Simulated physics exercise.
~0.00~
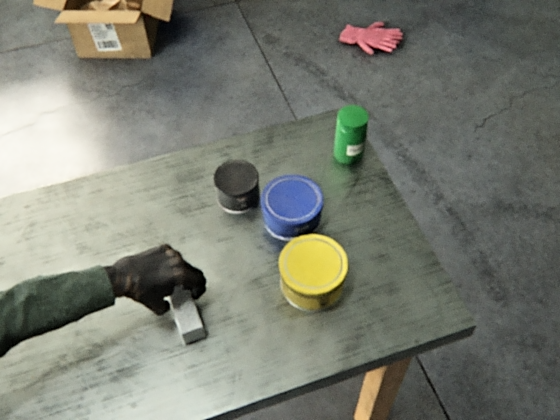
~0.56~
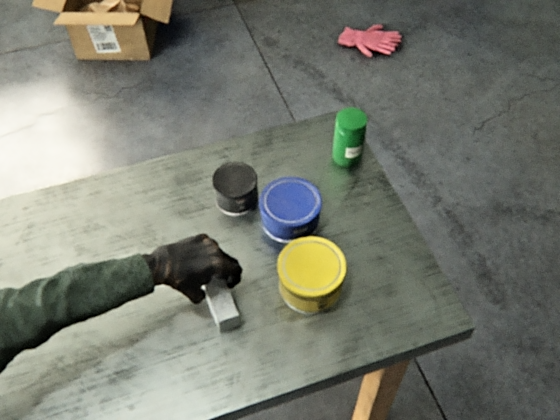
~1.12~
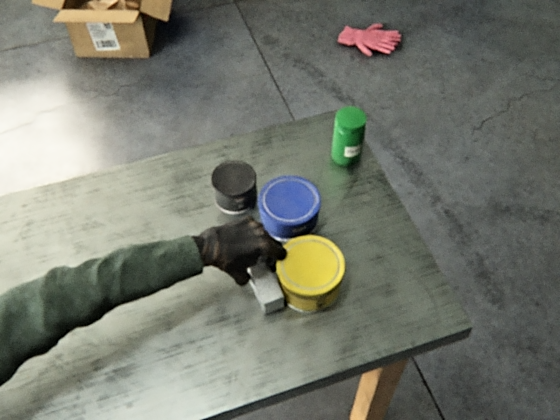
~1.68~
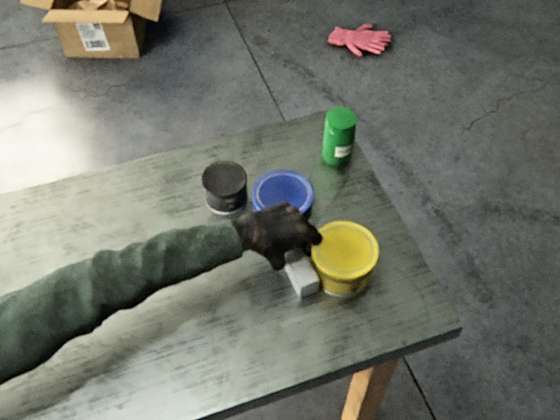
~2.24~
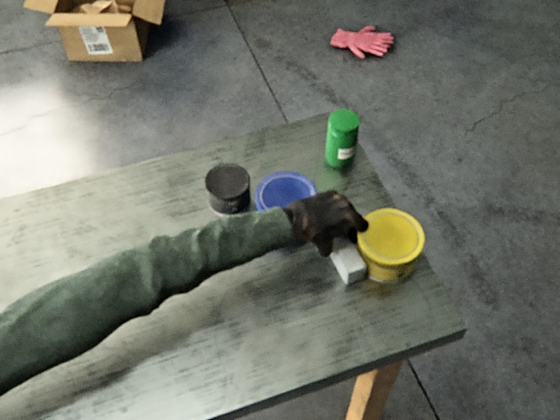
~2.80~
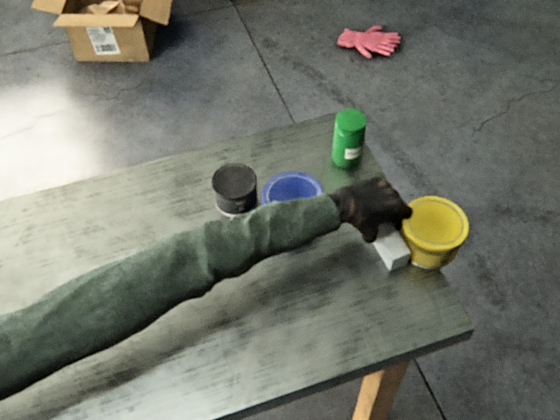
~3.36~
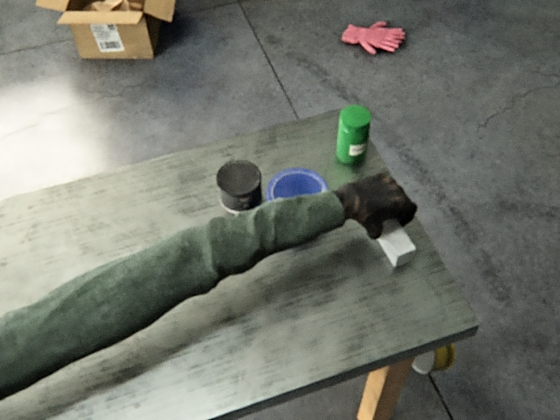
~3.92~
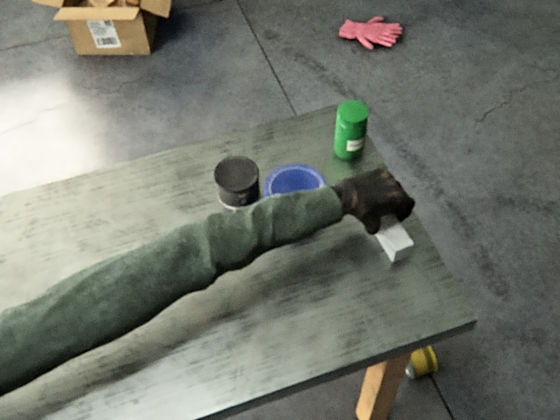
A gloved hand slides a block rightward, pushing the yellow tub off the table.
